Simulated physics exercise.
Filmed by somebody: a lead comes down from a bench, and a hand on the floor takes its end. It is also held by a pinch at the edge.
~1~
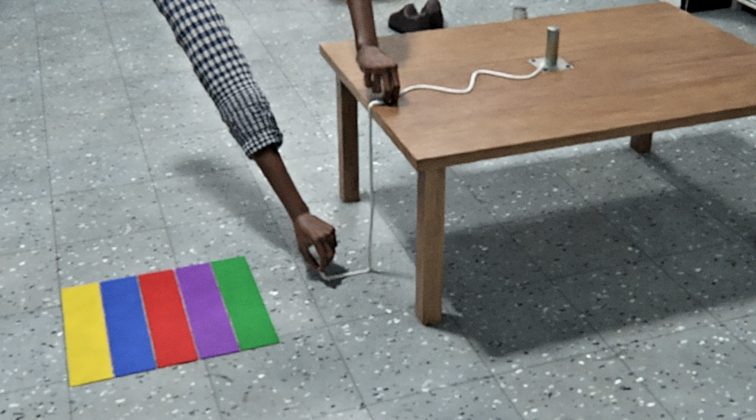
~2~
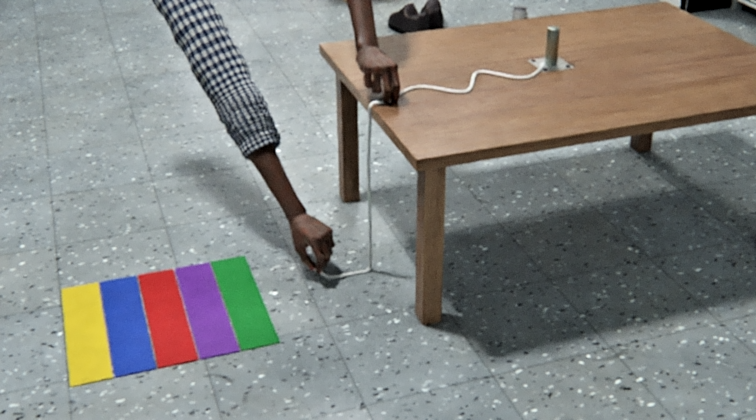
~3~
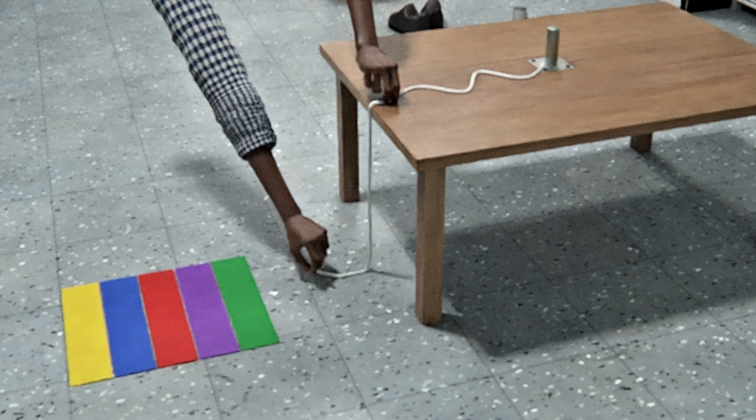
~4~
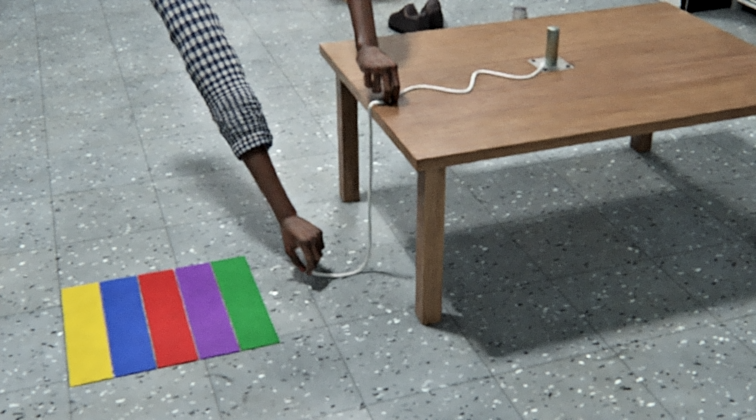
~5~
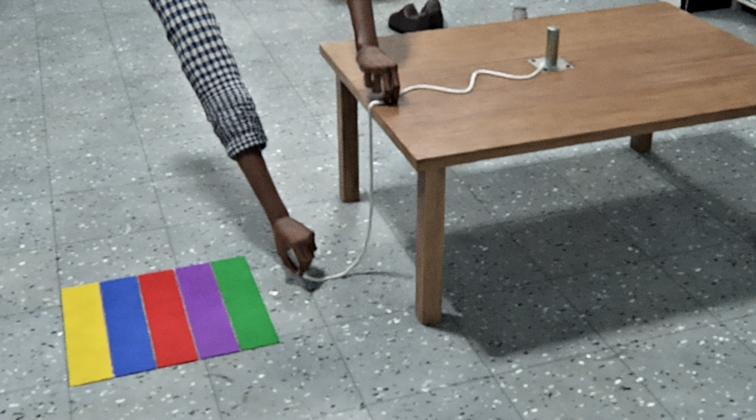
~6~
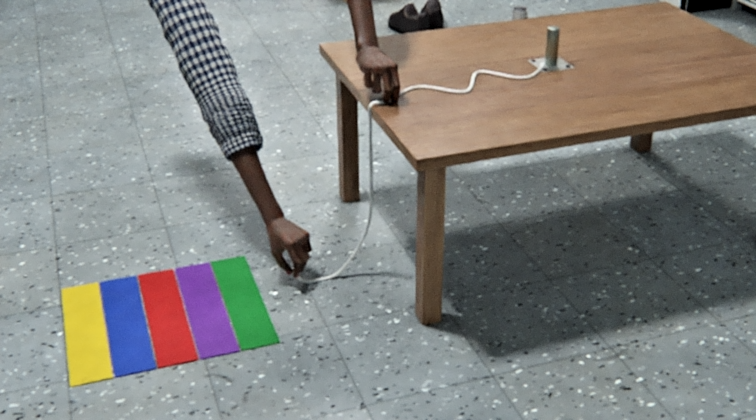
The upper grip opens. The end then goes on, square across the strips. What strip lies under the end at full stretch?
The blue one.
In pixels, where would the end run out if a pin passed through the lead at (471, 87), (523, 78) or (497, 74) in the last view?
Respectively (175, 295), (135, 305) and (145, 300).
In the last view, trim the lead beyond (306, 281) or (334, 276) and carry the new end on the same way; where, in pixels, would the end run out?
In turn, (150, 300) for the first and (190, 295) for the second.
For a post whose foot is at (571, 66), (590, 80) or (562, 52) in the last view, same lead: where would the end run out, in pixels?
You'd find it around (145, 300), then (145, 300), and finally (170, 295).
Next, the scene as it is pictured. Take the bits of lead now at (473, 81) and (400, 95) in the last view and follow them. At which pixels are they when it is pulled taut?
Roughly at (444, 85), and the other roughly at (353, 119).
Soon after, end near (205, 290); over purple.
After that, end near (154, 299); over red.
At the stop, end near (124, 305); over blue. It halts on the blue strip.
